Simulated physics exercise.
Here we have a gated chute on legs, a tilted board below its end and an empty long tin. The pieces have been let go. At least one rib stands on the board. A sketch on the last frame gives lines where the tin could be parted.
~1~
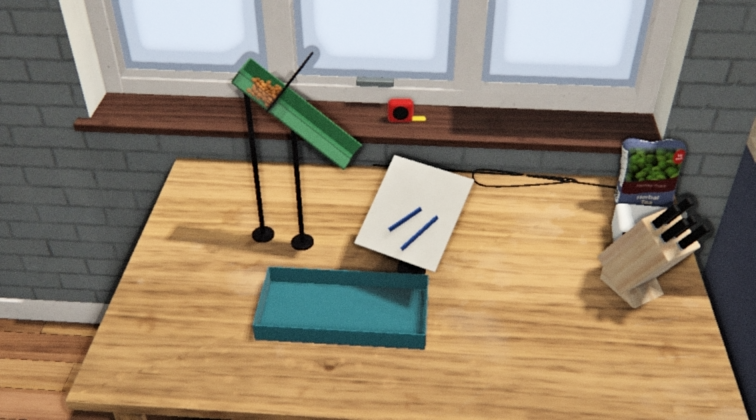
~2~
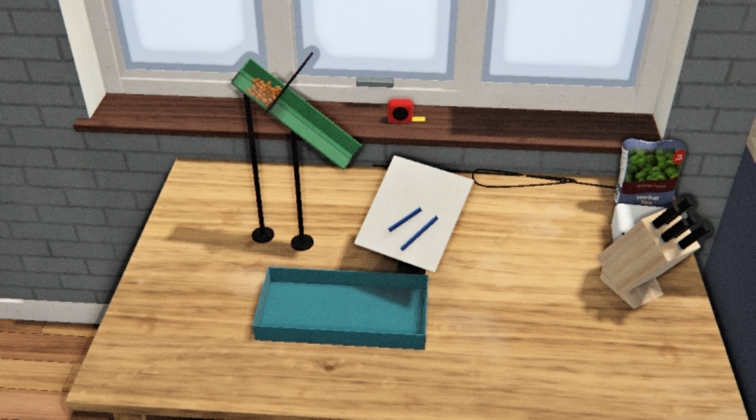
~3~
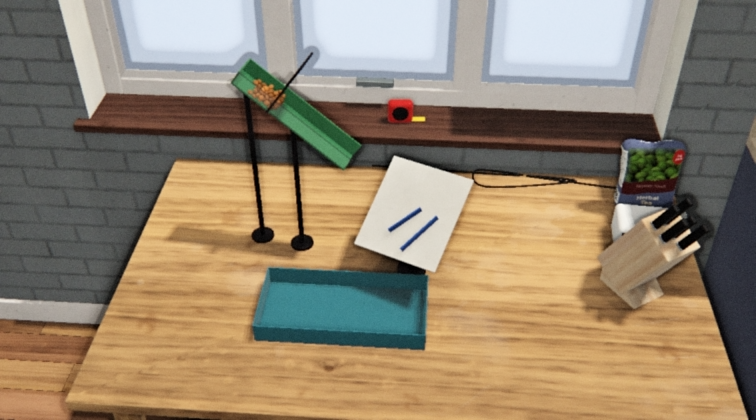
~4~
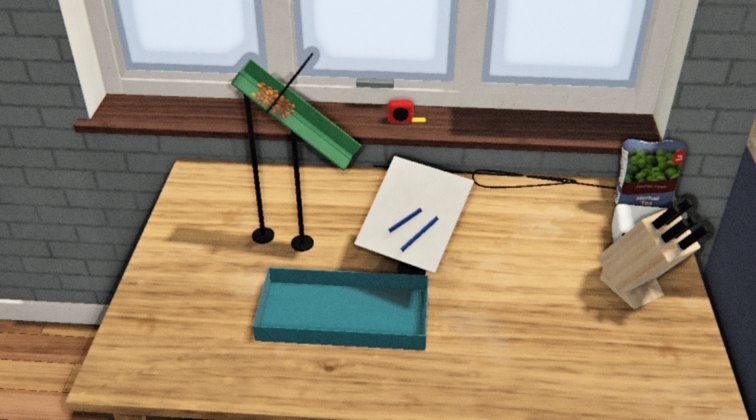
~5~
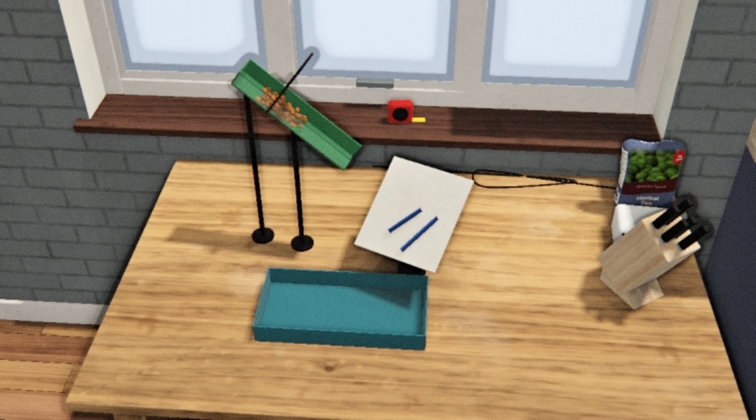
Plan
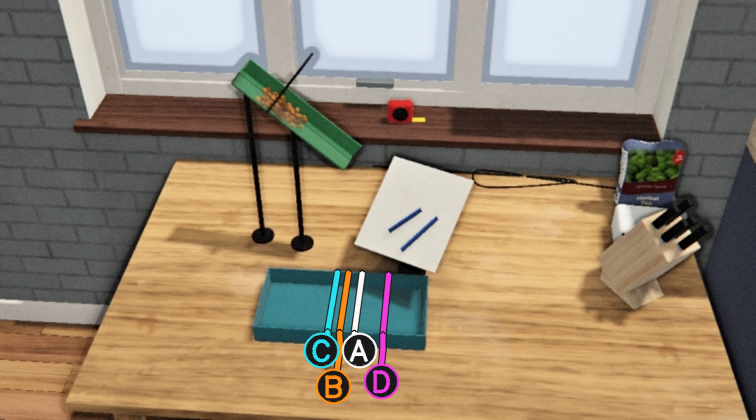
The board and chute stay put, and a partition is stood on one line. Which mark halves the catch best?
A.
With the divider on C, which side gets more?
More lands on the right.
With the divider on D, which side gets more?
Left.
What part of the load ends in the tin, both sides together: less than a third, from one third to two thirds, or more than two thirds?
It is more than two thirds.
On the marked copy, line A crosses the front rim at (354, 332); line B crosses the front rim at (339, 331); line C crosses the front rim at (327, 330); line D crosses the front rim at (382, 333).
If A is chosen, of what is caught, close to a third on the left of the divider, close to two thirds on the right.
If B is chosen, of what is caught, a small share on the left of the divider, all but a few on the right.
If C is chosen, of what is caught, only a few on the left of the divider, all but a few on the right.
If D is chosen, of what is caught, all but a few on the left of the divider, only a few on the right.
